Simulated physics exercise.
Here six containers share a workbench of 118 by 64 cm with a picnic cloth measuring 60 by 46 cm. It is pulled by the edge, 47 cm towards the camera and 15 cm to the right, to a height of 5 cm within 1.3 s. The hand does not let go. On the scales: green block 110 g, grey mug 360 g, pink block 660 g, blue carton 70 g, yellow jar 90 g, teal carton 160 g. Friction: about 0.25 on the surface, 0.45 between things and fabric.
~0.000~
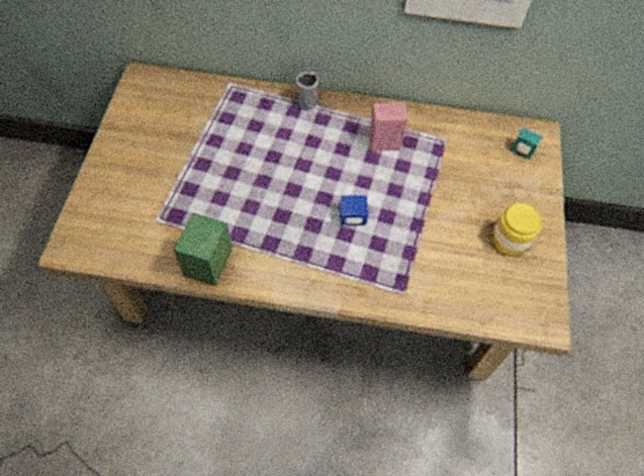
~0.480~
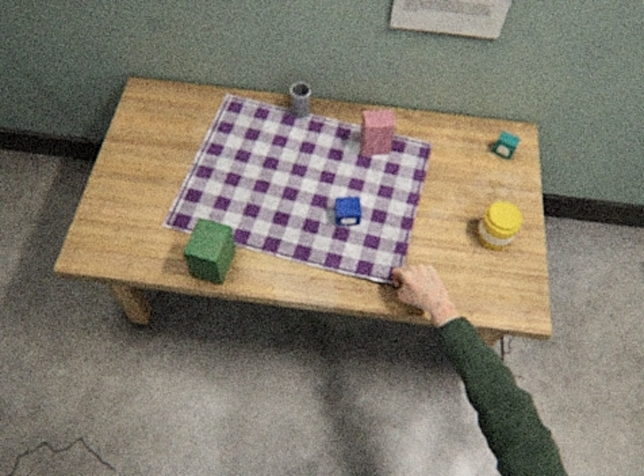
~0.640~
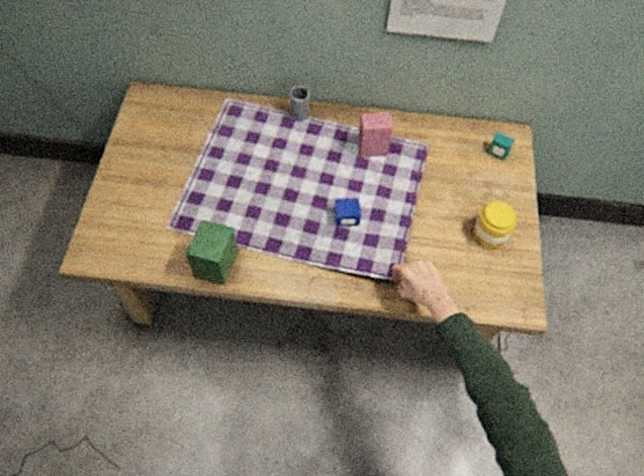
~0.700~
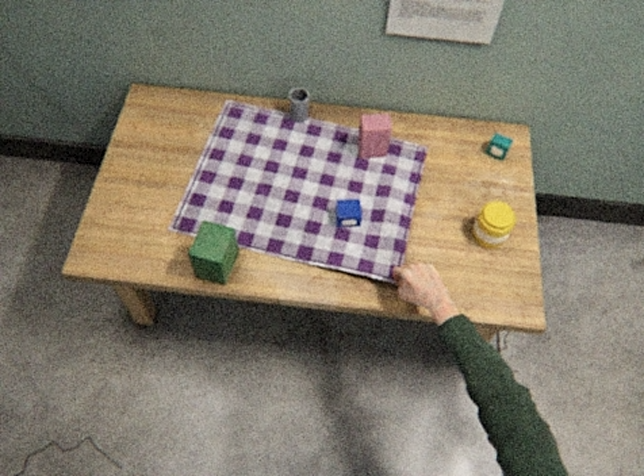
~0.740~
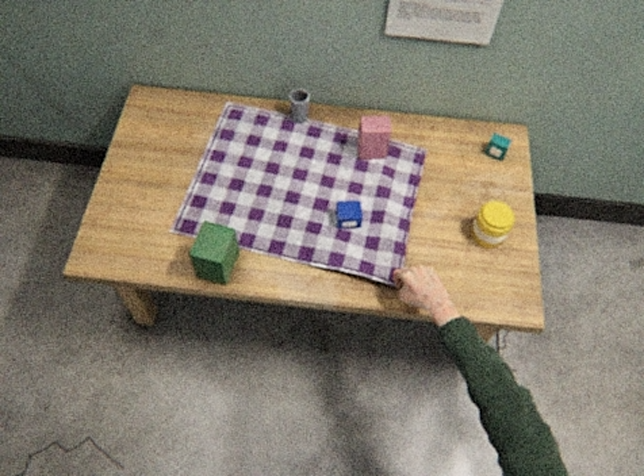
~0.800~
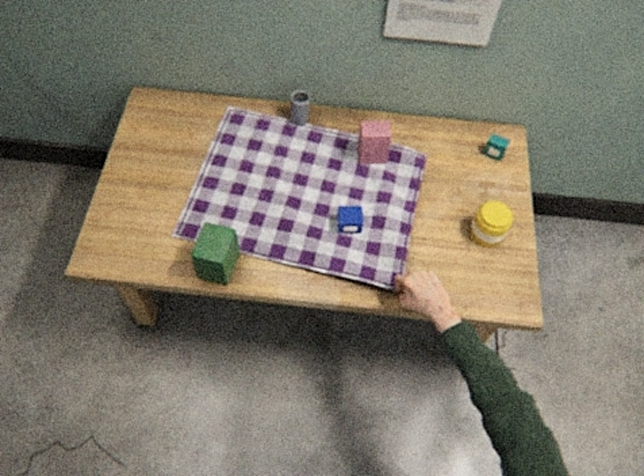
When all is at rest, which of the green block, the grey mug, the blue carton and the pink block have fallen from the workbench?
The green block goes over the edge, the grey mug keeps to the top, the blue carton goes over the edge, the pink block falls off.
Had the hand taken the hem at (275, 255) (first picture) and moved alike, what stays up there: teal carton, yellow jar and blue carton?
Then: Teal carton remains, yellow jar stays on, blue carton goes over.
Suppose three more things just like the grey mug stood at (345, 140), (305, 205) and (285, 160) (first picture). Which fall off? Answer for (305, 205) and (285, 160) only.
In turn: Falls off, goes over.
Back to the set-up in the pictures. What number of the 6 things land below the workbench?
3 of them.
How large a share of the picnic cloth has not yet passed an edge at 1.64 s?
Some 20 per cent of it.
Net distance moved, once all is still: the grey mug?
Grey mug 2 cm.
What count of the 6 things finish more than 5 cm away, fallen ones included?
I count 3.
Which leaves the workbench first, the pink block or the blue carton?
First goes the blue one.
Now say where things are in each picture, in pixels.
Green block (201, 236); grey mug (307, 79); blue carton (354, 205); pink block (391, 111); picnic cloth corners (156, 221) (230, 83) (447, 140) (405, 295), in the first frame.
Picnic cloth corners (163, 226) (227, 95); grip (399, 286), in the second frame.
Picnic cloth corners (166, 228) (227, 99); grip (398, 282), in the third frame.
Picnic cloth corners (168, 230) (227, 101); grip (399, 284), in the fourth frame.
Picnic cloth corners (170, 232) (227, 102); grip (399, 287), in the fifth frame.
Green block (213, 242); grey mug (300, 98); blue carton (351, 214); pink block (376, 129); picnic cloth corners (172, 236) (229, 107) (427, 155); grip (401, 292), in the sixth frame.
After 1.1 s, 95 % of the picnic cloth is still over the top; blue carton 15 cm off its start, pink block 14 cm off its start, green block 6 cm off its start.
After 1.4 s, 65 % of the picnic cloth is still over the top; blue carton 31 cm off its start, pink block 30 cm off its start, green block over the edge.
After 1.6 s, 20 % of the picnic cloth is still over the top; blue carton over the edge, pink block 46 cm off its start at (421, 274), green block over the edge.
After 1.9 s, 0 % of the picnic cloth is still over the top; pink block over the edge, blue carton over the edge, green block over the edge.
After 3.5 s, 0 % of the picnic cloth is still over the top; pink block over the edge, blue carton over the edge, green block over the edge, grey mug 1 cm off its start at (300, 101).
